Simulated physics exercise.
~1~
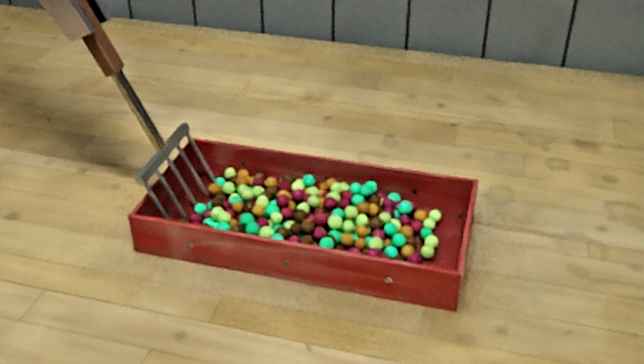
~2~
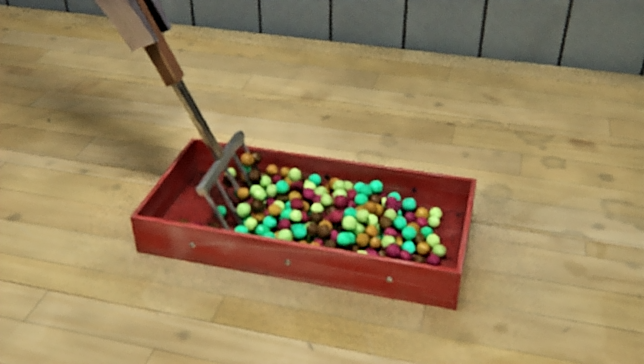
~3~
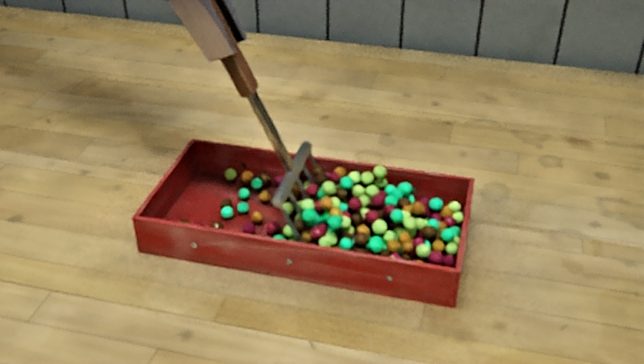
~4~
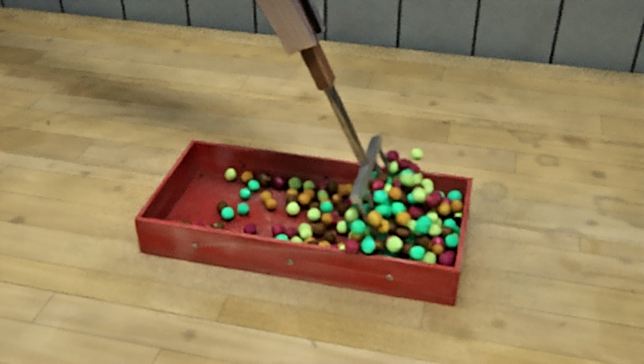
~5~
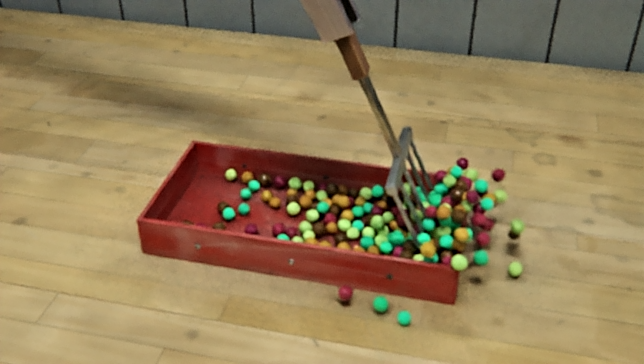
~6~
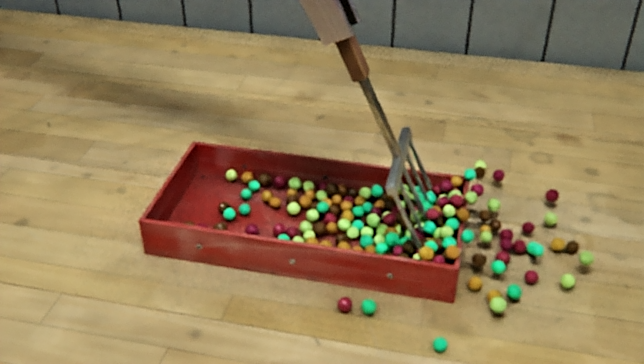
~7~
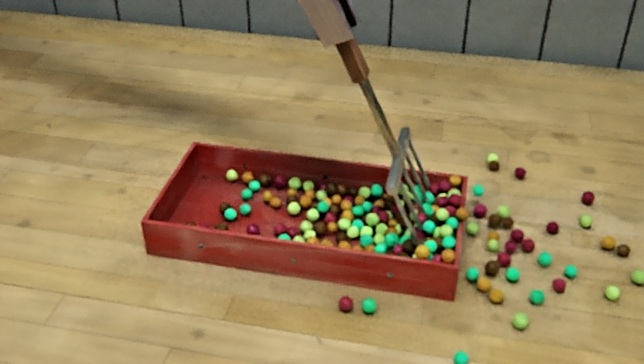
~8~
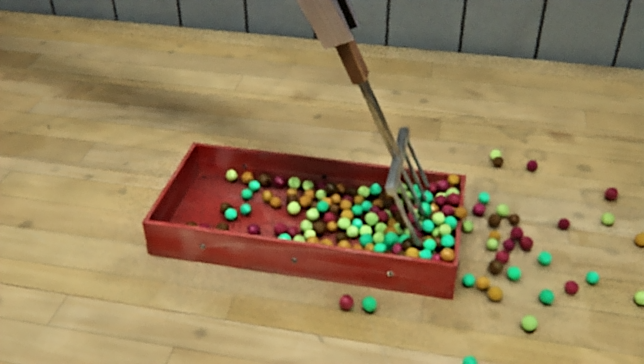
On a wooden floor, a gripper-held rake pushes colourful balls rightward along a red trough, spilling some over the end before stopping.
